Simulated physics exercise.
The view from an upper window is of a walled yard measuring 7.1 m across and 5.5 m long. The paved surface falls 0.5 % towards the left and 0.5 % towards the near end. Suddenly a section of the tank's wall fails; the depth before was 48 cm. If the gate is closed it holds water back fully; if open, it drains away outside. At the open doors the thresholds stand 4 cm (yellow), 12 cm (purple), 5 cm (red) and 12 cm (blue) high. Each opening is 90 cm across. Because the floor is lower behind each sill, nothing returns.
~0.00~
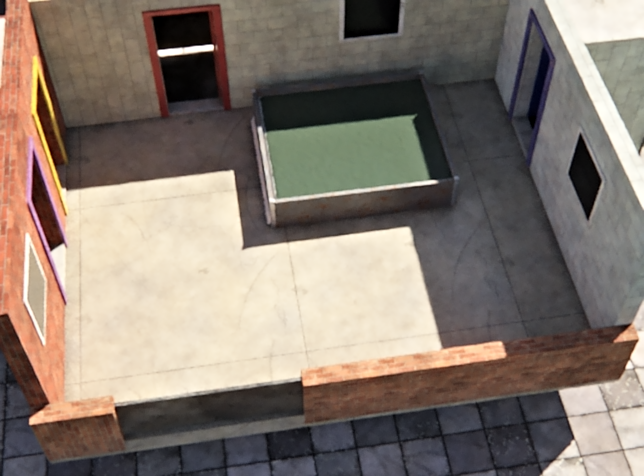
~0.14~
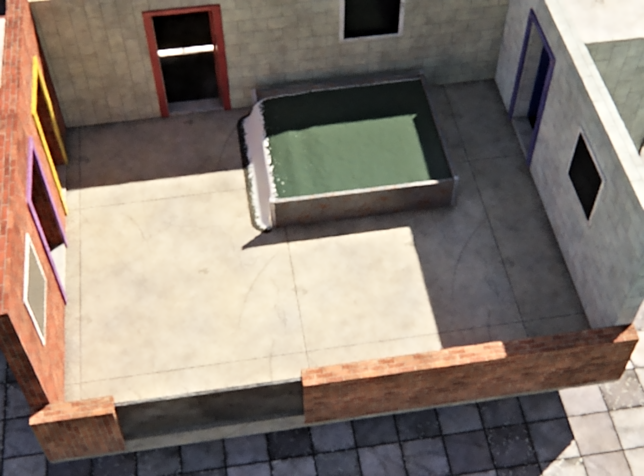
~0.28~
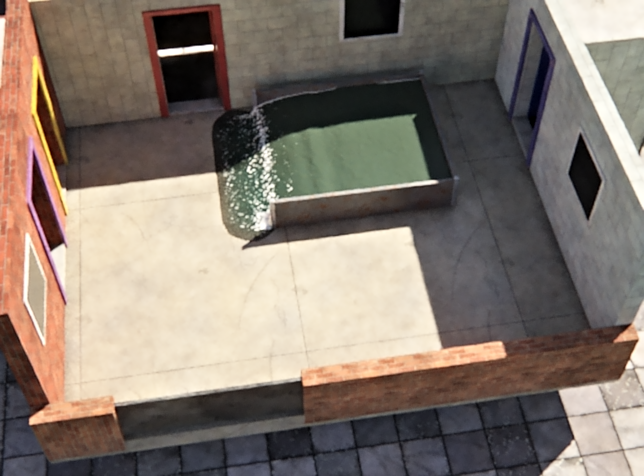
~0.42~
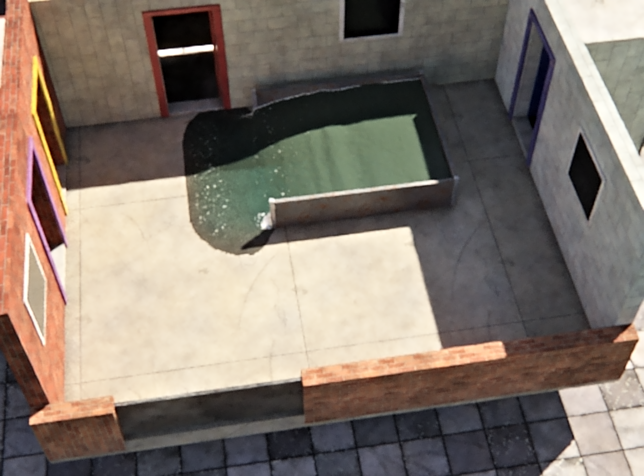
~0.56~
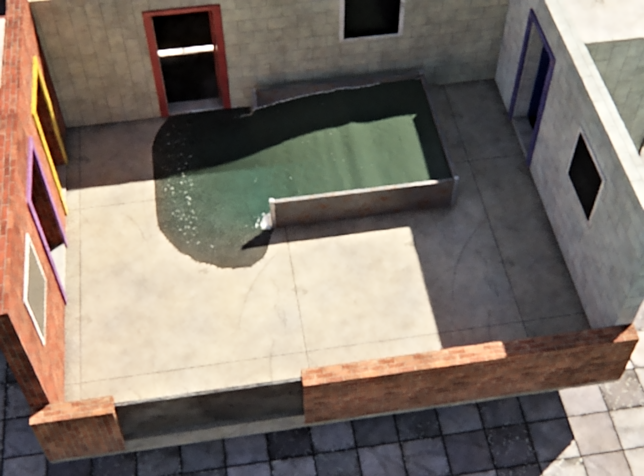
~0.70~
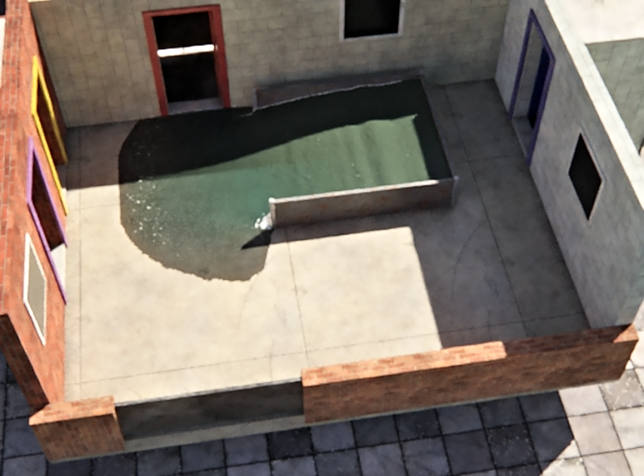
In a walled yard with a red-framed door at the back, a low-walled tank of green water stands still on the pale paved floor. The tank's left wall gives way, and water pours out with white froth, then spreads in a widening rounded sheet across the paving to the left and toward the near side.
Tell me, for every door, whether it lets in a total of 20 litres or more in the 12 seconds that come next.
In order: The yellow door lets the inflow top the limit; the purple door lets the inflow top the limit; the red door lets the inflow top the limit; the blue door holds the inflow within the limit.
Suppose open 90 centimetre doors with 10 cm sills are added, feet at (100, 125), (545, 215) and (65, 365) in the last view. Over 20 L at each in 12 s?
First doorway gets there, second falls short, third gets there.
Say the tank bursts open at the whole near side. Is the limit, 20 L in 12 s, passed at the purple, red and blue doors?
Outcomes - purple: Not exceeded, red: Exceeded, blue: Not exceeded.
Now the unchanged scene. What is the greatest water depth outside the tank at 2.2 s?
Up to near 33 cm.
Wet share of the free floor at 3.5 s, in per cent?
About 40 per cent.
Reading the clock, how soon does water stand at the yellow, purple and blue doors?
Yellow 1.0 s, purple 1.2 s, blue 9.0 s.
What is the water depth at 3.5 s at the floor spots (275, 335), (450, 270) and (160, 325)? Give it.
Roughly 0, 0, 2 cm.
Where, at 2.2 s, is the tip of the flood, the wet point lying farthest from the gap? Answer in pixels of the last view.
That lands around (66, 383) in the last picture.
After 1.4 s water covers 35 % of the floor and is deepest (28 cm) near (67, 137); yellow door 11 cm at the sill, 25 L in, purple door 11 cm at the sill, 0 L in, red door 11 cm at the sill, 5 L in, blue door not reached.
After 2.2 s water covers 40 % of the floor and is deepest (33 cm) near (79, 128); yellow door 25 cm at the sill, 133 L in, purple door 22 cm at the sill, 10 L in, red door 11 cm at the sill, 25 L in, blue door not reached.
After 3.5 s water covers 40 % of the floor and is deepest (29 cm) near (65, 432); yellow door 25 cm at the sill, 346 L in, purple door 22 cm at the sill, 58 L in, red door 9 cm at the sill, 54 L in, blue door not reached.
After 7.0 s water covers 80 % of the floor and is deepest (18 cm) near (65, 432); yellow door 10 cm at the sill, 574 L in, purple door 10 cm at the sill, 91 L in, red door 9 cm at the sill, 95 L in, blue door not reached.
After 12.0 s water covers 100 % of the floor and is deepest (10 cm) near (506, 369); yellow door 6 cm at the sill, 616 L in, purple door 7 cm at the sill, 91 L in, red door 4 cm at the sill, 107 L in, blue door 4 cm at the sill, 0 L in.
